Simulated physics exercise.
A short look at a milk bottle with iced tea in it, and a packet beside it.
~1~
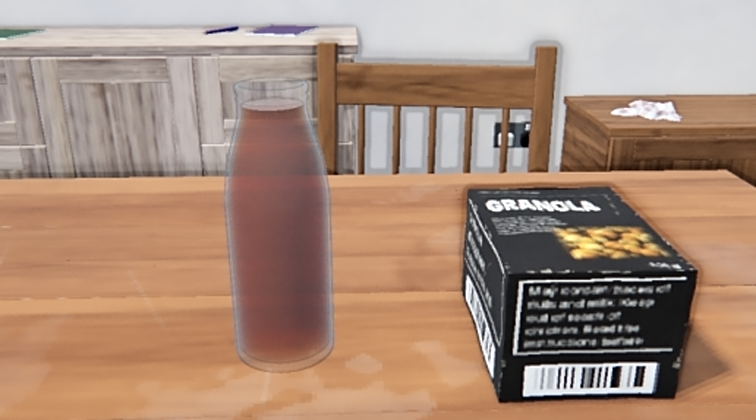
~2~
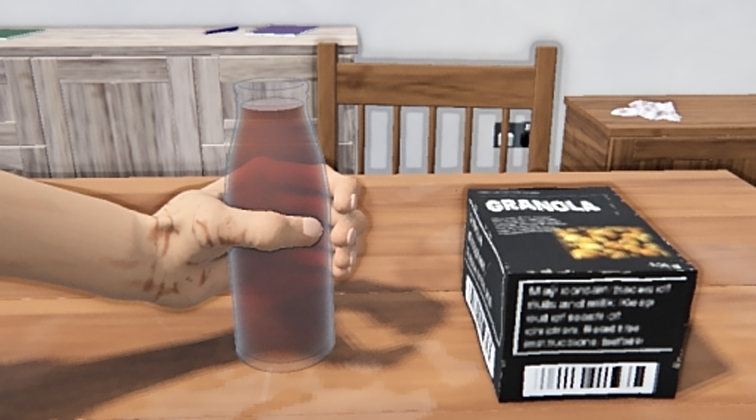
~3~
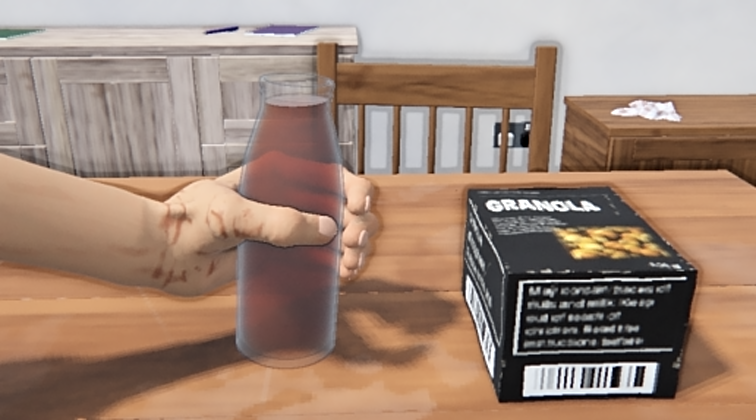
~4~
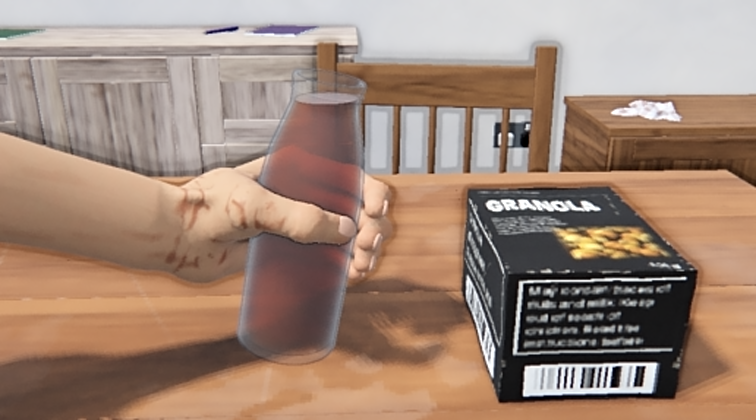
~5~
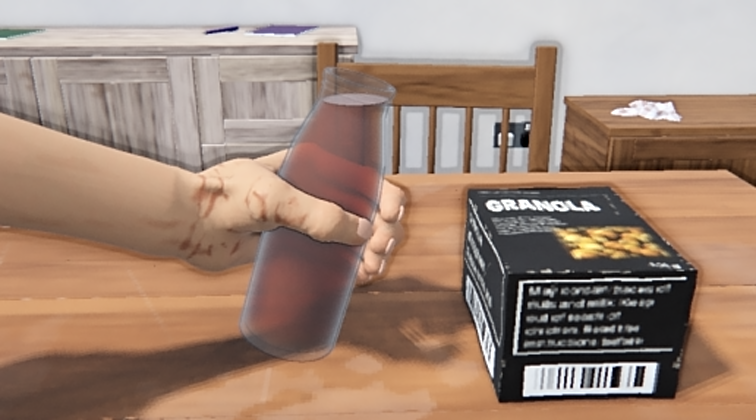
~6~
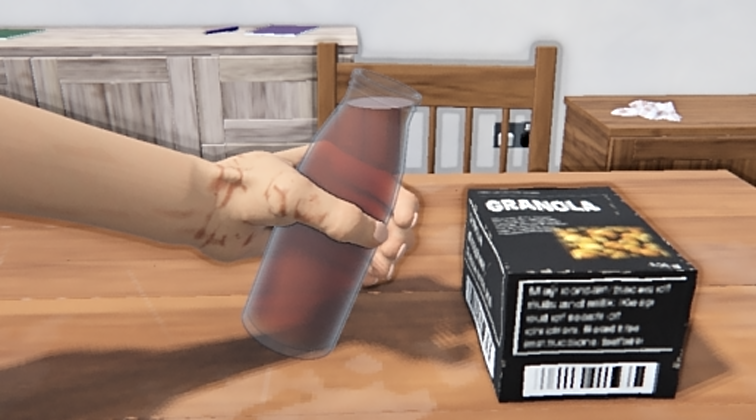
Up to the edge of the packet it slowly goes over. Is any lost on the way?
Most likely it is going to overflow there.
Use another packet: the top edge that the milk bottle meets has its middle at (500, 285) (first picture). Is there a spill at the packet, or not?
Overflow.
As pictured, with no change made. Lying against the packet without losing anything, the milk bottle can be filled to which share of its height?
My guess is some 85 per cent.
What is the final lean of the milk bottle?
Somewhere near 50 degrees.
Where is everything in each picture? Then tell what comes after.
It stands upright; milk bottle (279, 219) nearly full, in the first picture.
A hand takes hold; milk bottle nearly full, surface at (272, 105); packet (561, 283), in the second picture.
It is leaning; milk bottle (291, 216) nearly full, in the third picture.
Tipping on its foot; milk bottle nearly full, surface at (327, 99); packet (561, 283), in the fourth picture.
The top moves towards the packet; milk bottle (322, 210) nearly full, in the fifth picture.
On the way over; milk bottle (337, 210) tipped 20°; packet (561, 283), in the sixth picture.
A moment on, the milk bottle leans by about 35°; all is still inside.
Further on, the milk bottle leans by about 45°; a puddle lies under it; all of the iced tea is inside.
When it is over, the milk bottle leans by about 50°, against the packet; a puddle lies under it; nearly all of the iced tea is inside.
